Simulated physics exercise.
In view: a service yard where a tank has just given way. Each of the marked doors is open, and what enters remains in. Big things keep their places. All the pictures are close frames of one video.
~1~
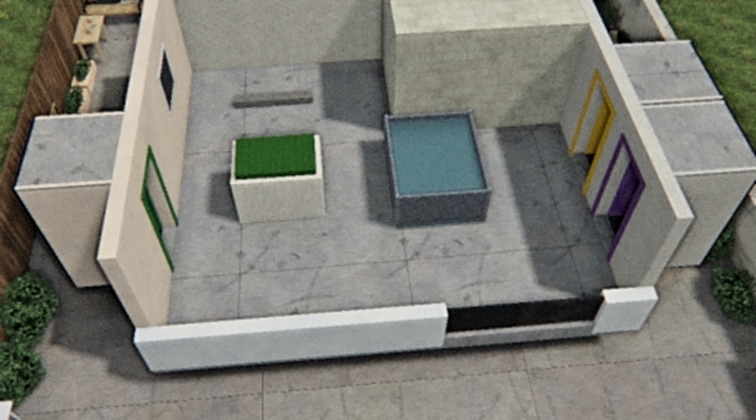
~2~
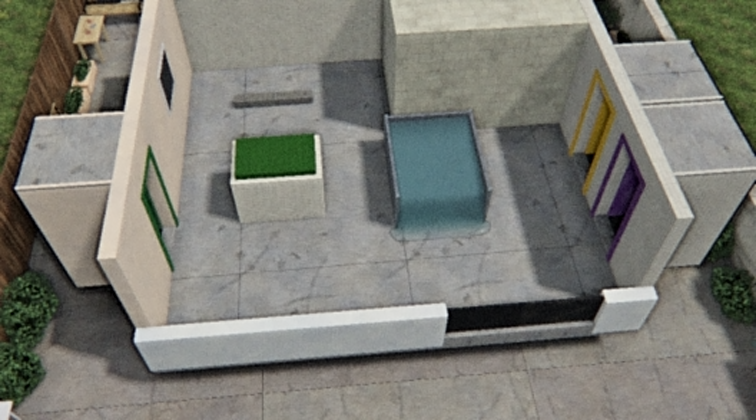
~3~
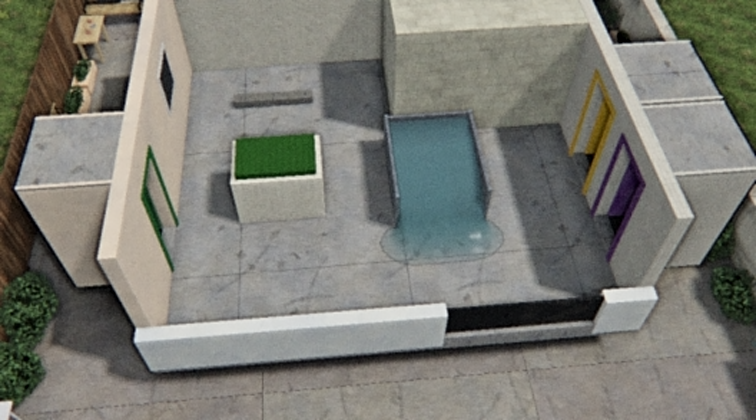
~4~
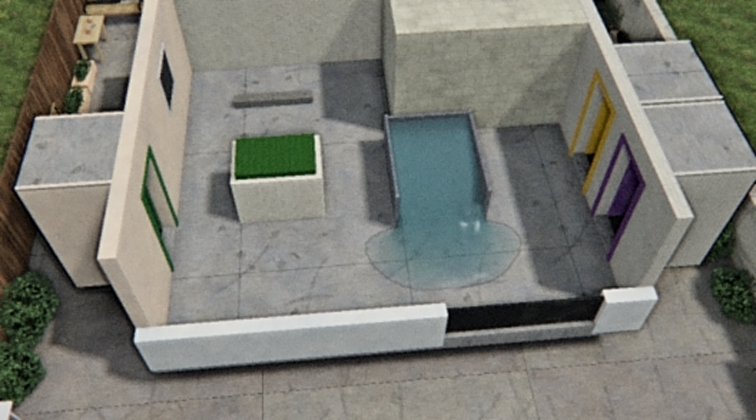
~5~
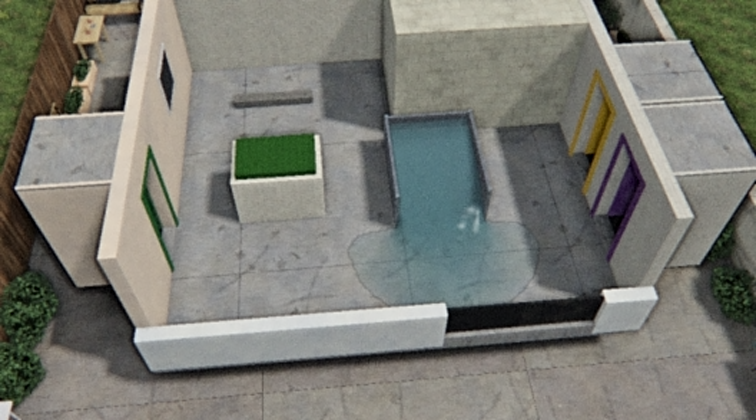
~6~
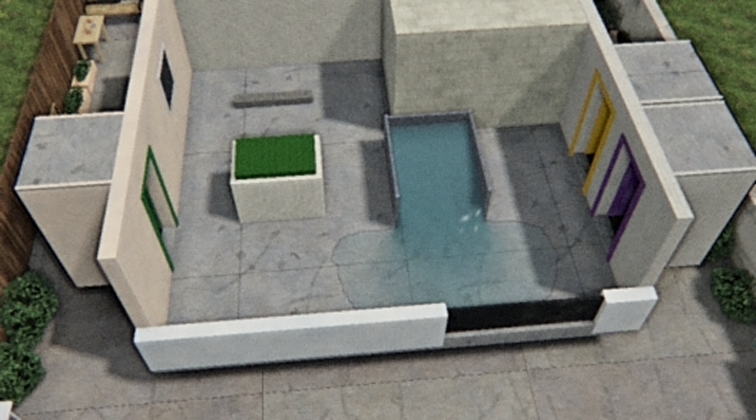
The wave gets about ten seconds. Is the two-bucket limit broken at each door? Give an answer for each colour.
The yellow door will keep to two buckets; the purple door will go over two buckets; the green door will go over two buckets.
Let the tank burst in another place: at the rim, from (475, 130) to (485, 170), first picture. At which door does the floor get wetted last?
Last in line is the one in green.
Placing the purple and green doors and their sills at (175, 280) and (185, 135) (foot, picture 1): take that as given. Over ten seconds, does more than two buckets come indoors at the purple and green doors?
First the purple door, which crosses the line, then the green door, which stays on the safe side.
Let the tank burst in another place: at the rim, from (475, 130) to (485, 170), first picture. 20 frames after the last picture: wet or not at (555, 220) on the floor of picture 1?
There: Wet.
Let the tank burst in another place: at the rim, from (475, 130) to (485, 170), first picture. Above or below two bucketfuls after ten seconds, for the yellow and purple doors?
In brief, the yellow door exceeds the mark and the purple door exceeds the mark.
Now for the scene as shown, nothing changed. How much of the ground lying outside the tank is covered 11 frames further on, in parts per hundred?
Share estimate: About 30 per cent.
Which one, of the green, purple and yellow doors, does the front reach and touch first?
That's the door marked purple.
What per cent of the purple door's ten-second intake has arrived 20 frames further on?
By my reckoning, 50 percent.
A moment on, water covers 25 % of the floor; the yellow door not reached, the purple door not reached, the green door not reached.
Next, water covers 30 % of the floor; the yellow door not reached, the purple door wet at the sill, nothing in, the green door not reached.
Then, water covers 55 % of the floor; the yellow door wet at the sill, nothing in, the purple door over two buckets in, the green door under two buckets in.
Later, water covers 80 % of the floor; the yellow door wet at the sill, nothing in, the purple door over two buckets in, the green door over two buckets in.
In the end, water covers 95 % of the floor; the yellow door wet at the sill, nothing in, the purple door over two buckets in, the green door far over two buckets in.
